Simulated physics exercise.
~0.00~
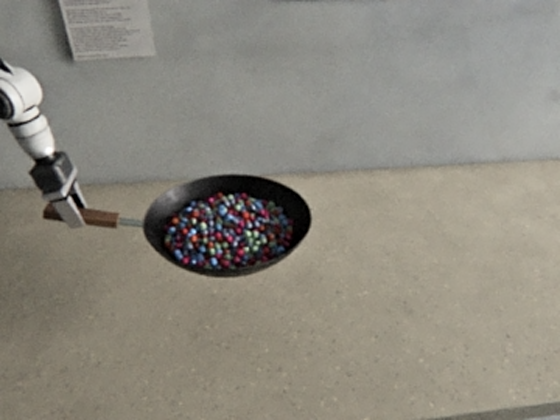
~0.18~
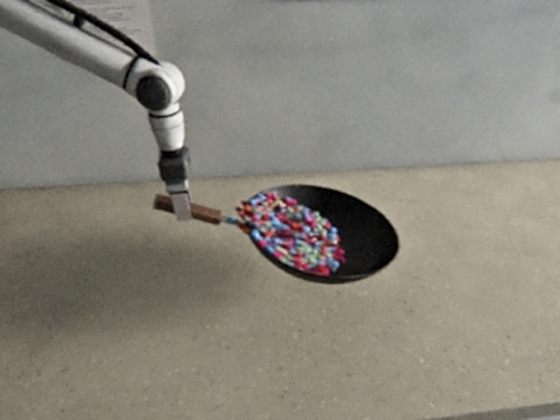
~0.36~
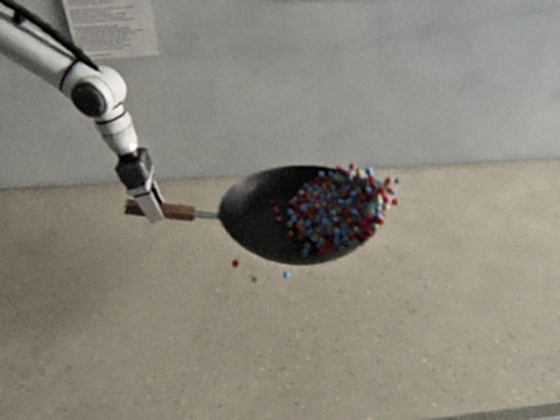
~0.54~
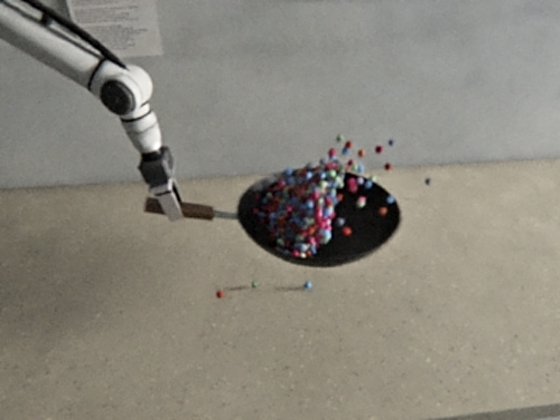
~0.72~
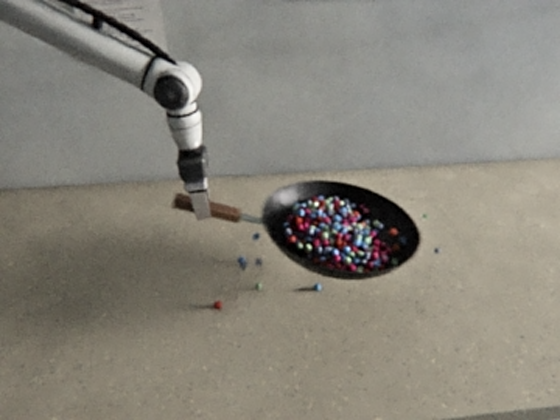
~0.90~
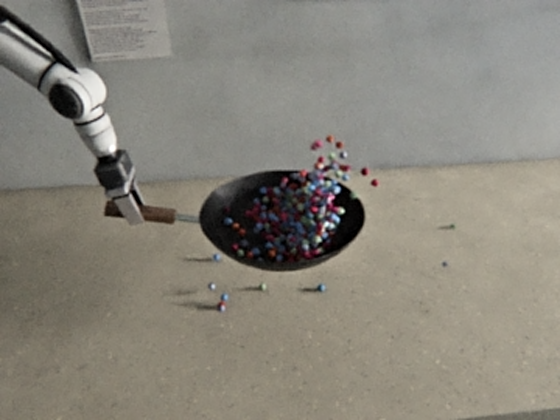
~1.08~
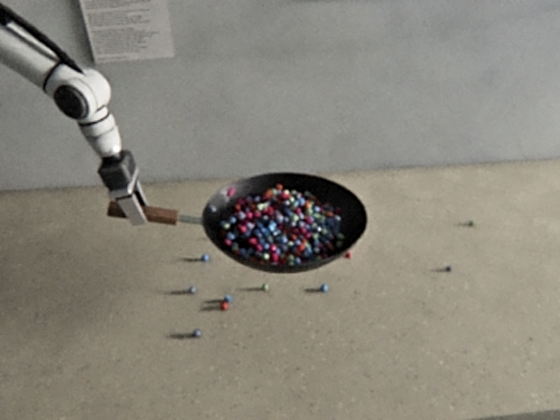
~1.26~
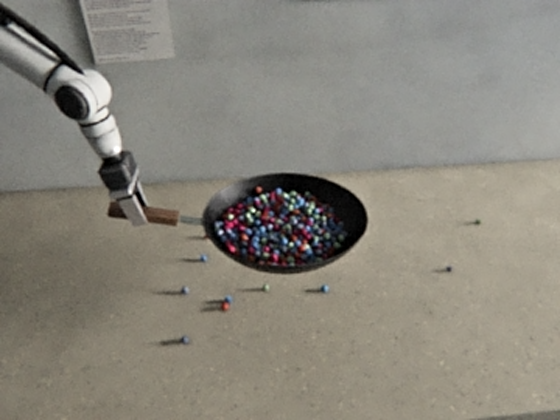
A speckled beige counter before a plain grey wall is seen from above at an angle. A white and grey robot arm on the left grips the wooden handle of a black frying pan filled with small round sweets in red, blue, pink and green. The arm swings the pan right and tips it, then jerks it left, and the sweets surge to the far side. It moves right and back left again, tossing sweets above the rim while a few drop out. Finally the pan rests level and still, most sweets inside and several scattered across the counter.
